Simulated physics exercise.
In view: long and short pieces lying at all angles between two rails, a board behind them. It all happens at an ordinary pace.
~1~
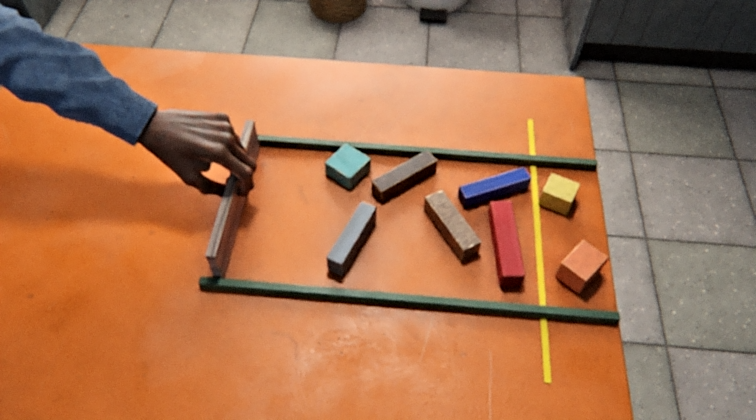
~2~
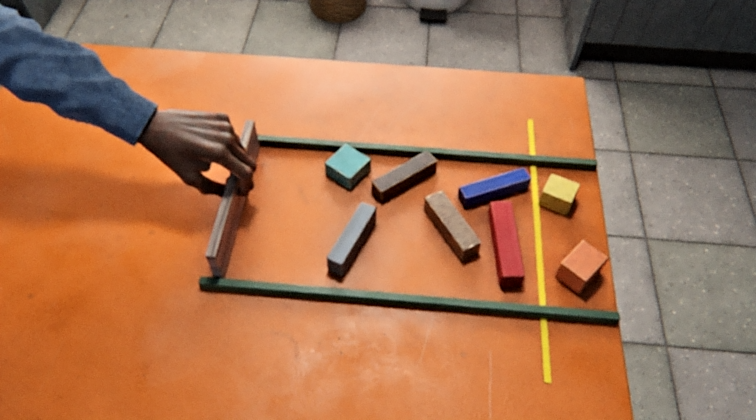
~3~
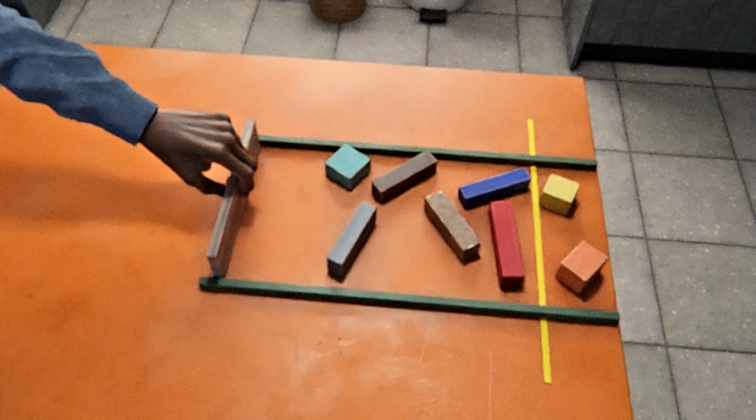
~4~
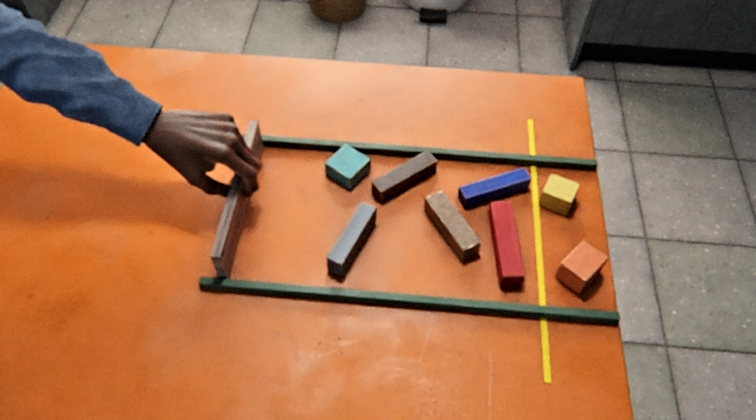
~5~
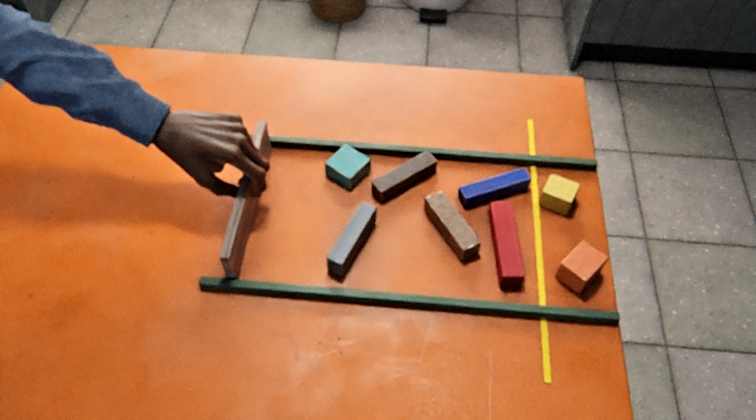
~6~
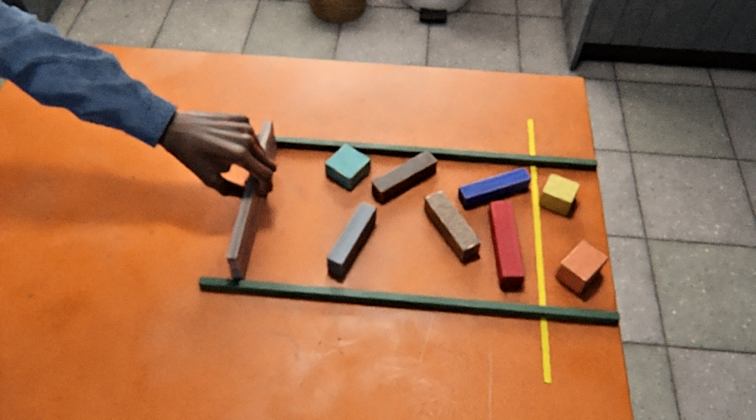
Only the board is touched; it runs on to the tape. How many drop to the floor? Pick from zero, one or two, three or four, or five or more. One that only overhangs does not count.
The number that fall off is one or two.
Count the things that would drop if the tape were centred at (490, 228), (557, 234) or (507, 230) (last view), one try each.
Down on the floor: 0, 3 and 0.
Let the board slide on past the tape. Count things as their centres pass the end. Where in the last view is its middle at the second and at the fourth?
First at (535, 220), next at (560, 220).
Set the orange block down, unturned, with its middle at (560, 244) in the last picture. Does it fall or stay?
From there it goes over.
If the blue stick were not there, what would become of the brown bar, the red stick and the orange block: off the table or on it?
The brown bar is kept, the red stick is kept, the orange block tumbles off.
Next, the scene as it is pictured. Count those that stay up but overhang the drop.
1 of them.
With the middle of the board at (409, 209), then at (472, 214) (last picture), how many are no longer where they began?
The counts are 4 and 7.
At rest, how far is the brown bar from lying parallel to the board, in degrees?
Near 0 degrees.
Soon after, none off yet; orange block at rest near (581, 267); yellow block at rest near (559, 195); red stick at rest near (506, 243).
At rest, the number that fall off is one or two; fallen, yellow block and orange block.
